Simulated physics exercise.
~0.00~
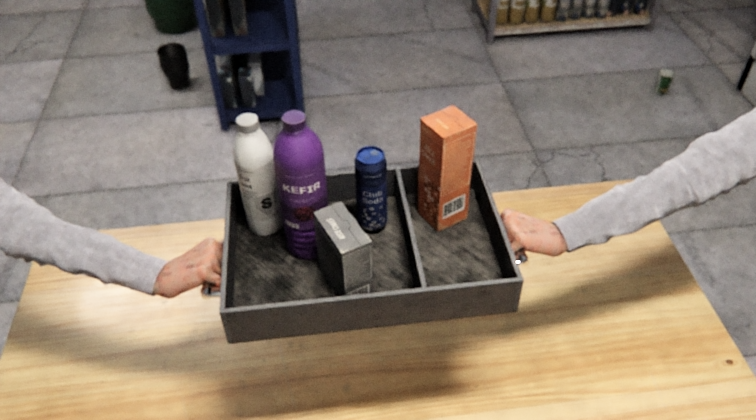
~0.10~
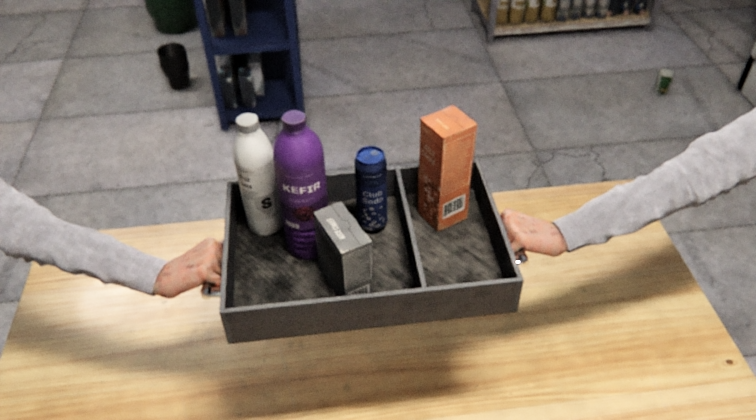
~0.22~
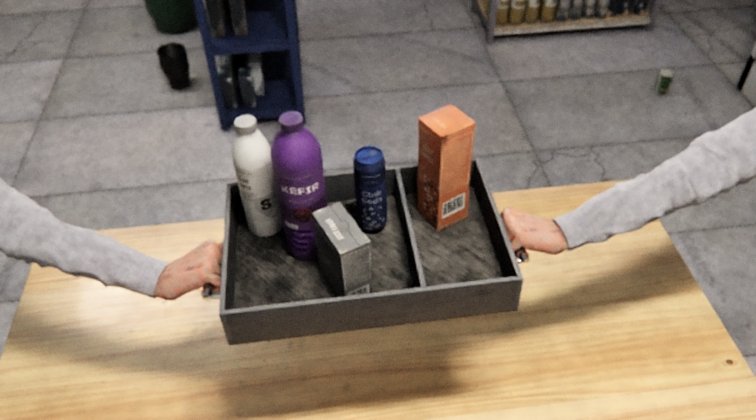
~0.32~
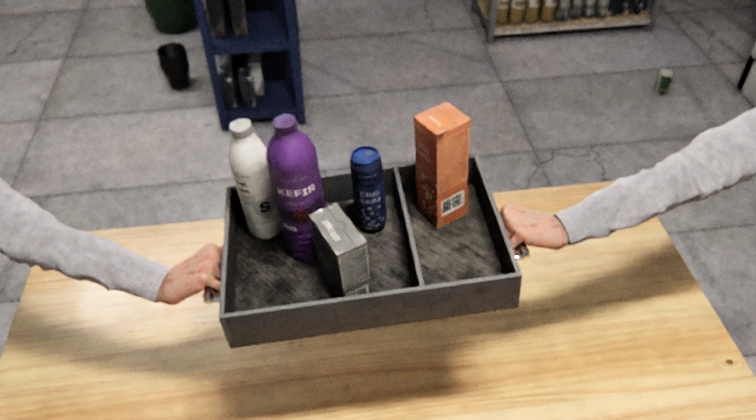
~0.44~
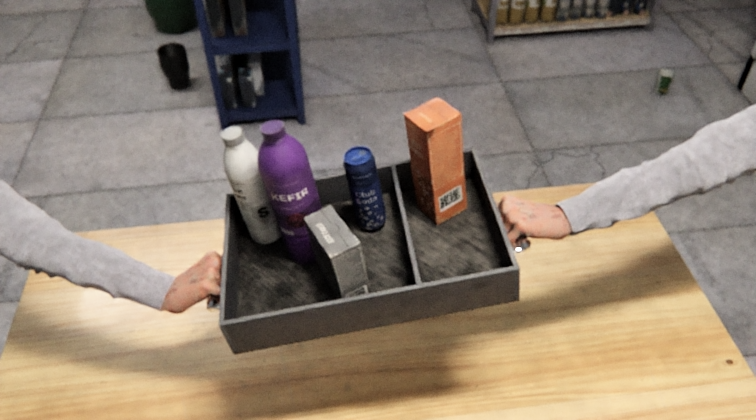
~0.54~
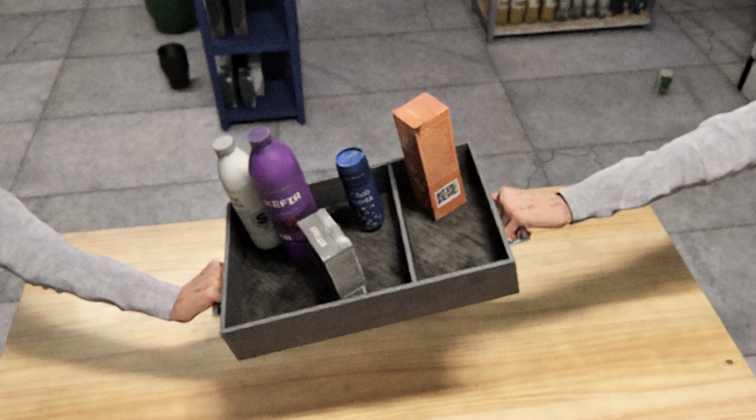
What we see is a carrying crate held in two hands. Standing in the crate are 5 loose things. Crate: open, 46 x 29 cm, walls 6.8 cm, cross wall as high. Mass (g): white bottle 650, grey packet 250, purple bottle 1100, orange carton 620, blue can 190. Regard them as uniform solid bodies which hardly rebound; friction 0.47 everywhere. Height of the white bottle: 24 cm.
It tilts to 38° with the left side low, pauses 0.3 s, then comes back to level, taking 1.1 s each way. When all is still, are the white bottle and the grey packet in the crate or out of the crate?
The white bottle has gone; the grey packet stays put.
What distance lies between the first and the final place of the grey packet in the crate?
Roughly 12 cm.
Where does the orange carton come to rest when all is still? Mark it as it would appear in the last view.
It comes to rest somewhere around (289, 210).
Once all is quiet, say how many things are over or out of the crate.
All told, 5.
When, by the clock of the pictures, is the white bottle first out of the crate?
It happens near 1.0 s.
Around 1.04 s, tip 36°, left side down; white bottle and purple bottle now out of the crate; grey packet tipped 67° against what carries it near (291, 303); orange carton tipped 59° against what carries it.
Around 1.34 s, tip 38°, left side down; grey packet on its side near (280, 323); orange carton on its side; blue can tipped 27° against what carries it.
Around 2.04 s, tip 20°, left side down; grey packet on its side near (270, 305); orange carton on its side; blue can tipped 43° against what carries it.
Finally (3.3 s), out of the crate, white bottle and purple bottle; on their side or leaning hard in the crate, grey packet, orange carton and blue can. In the last view, white bottle near (181, 317), grey packet near (273, 285).
